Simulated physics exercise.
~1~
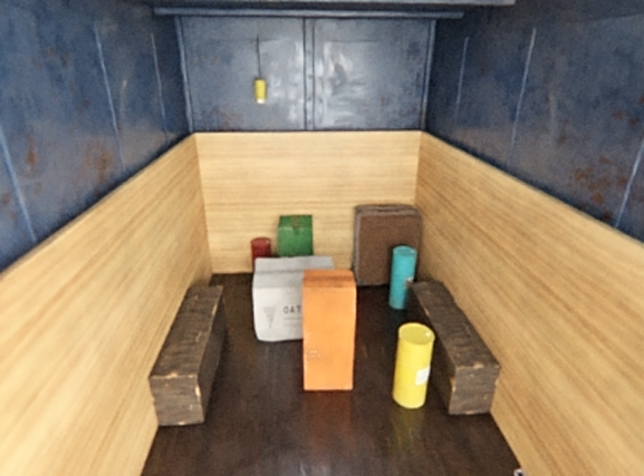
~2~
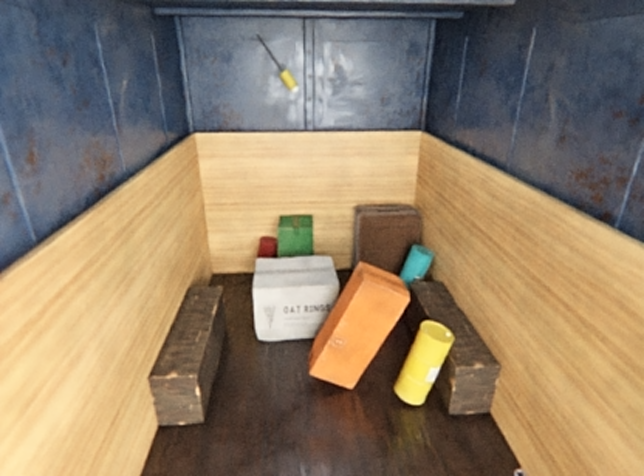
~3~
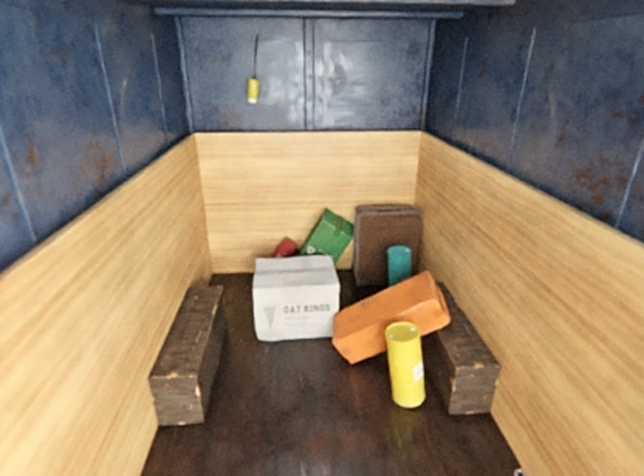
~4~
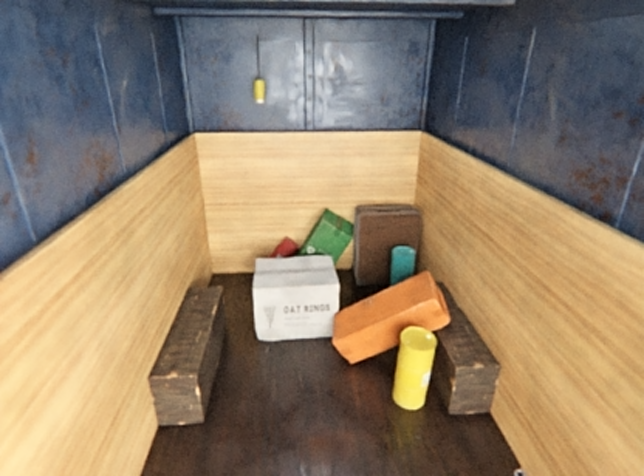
An orange box stands upright in the middle of a van's load bay, seen from behind and facing the front wall, with a yellow canister to its right. Behind them are a white box, a red canister, a green box, a brown case and a turquoise canister. The orange box tips right, and both the yellow and turquoise canisters lean that way. Then the orange box leans harder over the right wheel box, while the green box and red canister tilt right. Finally, the yellow and turquoise canisters stand upright near their starting places, while the others stay leaning.
